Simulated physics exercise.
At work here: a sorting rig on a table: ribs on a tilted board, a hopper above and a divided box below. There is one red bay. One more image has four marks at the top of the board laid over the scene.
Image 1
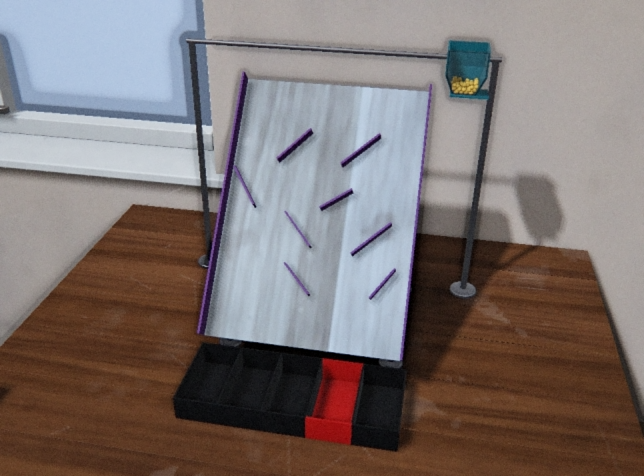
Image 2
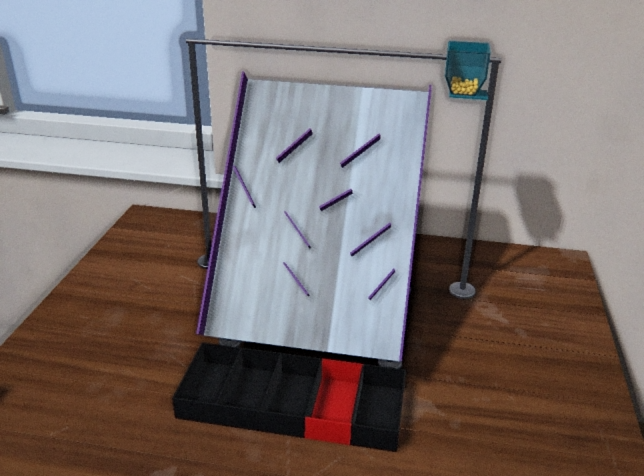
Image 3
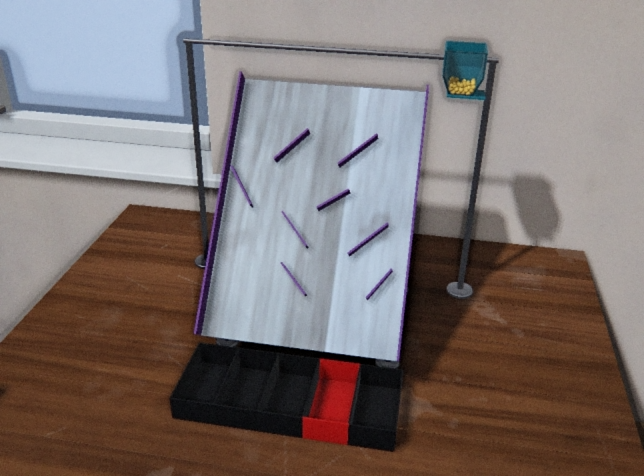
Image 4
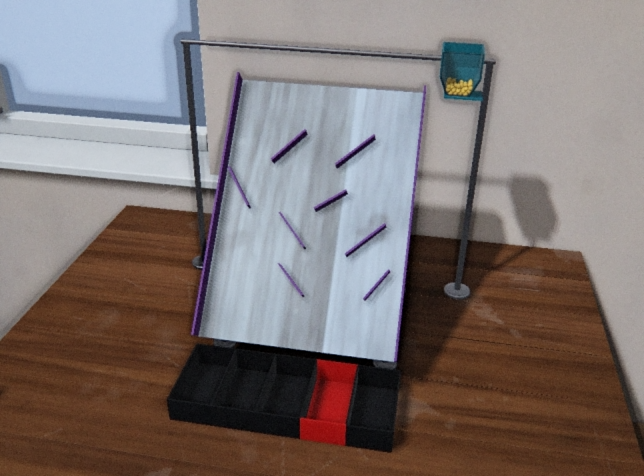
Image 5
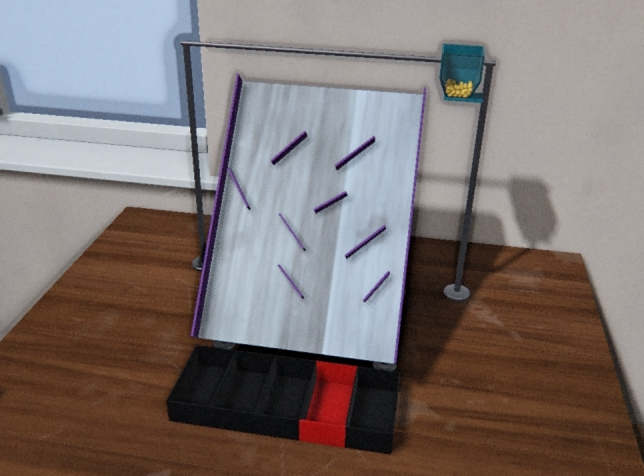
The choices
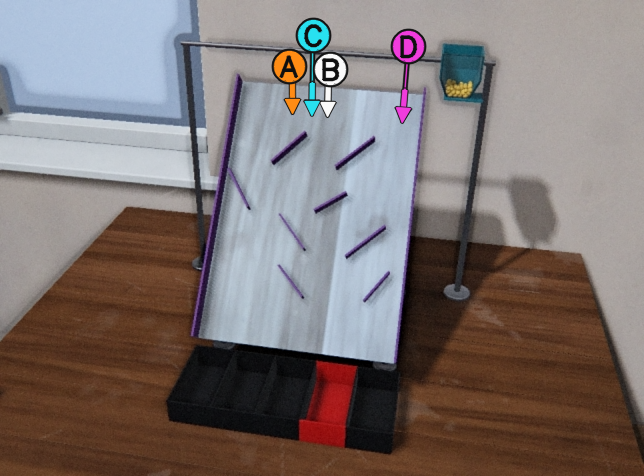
We see a tilted board with purple ribs on a wooden table, a teal hopper of small yellow pieces at the upper right, and a divided black box with one red bay below; only the view shifts very slightly.
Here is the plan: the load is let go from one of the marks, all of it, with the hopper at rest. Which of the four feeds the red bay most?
B is best.
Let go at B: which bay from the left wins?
It is the fourth one.
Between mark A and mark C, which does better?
That is mark C.
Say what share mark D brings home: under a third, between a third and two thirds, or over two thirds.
Under a third.
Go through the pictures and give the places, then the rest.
The first frame shows hopper (464, 87), puffed corn balls, door shut.
The second frame shows ribs (276, 159) to (311, 129), (341, 163) to (380, 134), (234, 166) to (253, 204).
The third frame shows ribs (317, 207) to (349, 189), (282, 211) to (306, 246), (348, 254) to (388, 223).
The fourth frame shows ribs (278, 263) to (302, 295), (364, 299) to (389, 269).
The fifth frame shows red bay (322, 432), number 4 of 5 from the left.
On the marked copy, mark A meets the board at (292, 108); mark B meets the board at (327, 111); mark C meets the board at (311, 110); mark D meets the board at (402, 117).
With A, about a tenth in the red bay, the larger part in other bays, about a tenth outside the box.
With B, roughly two thirds in the red bay, roughly a quarter in other bays, just a few outside the box.
With C, roughly a third in the red bay, roughly half in other bays, about a tenth outside the box.
With D, roughly a quarter in the red bay, the larger part in other bays, just a few outside the box.
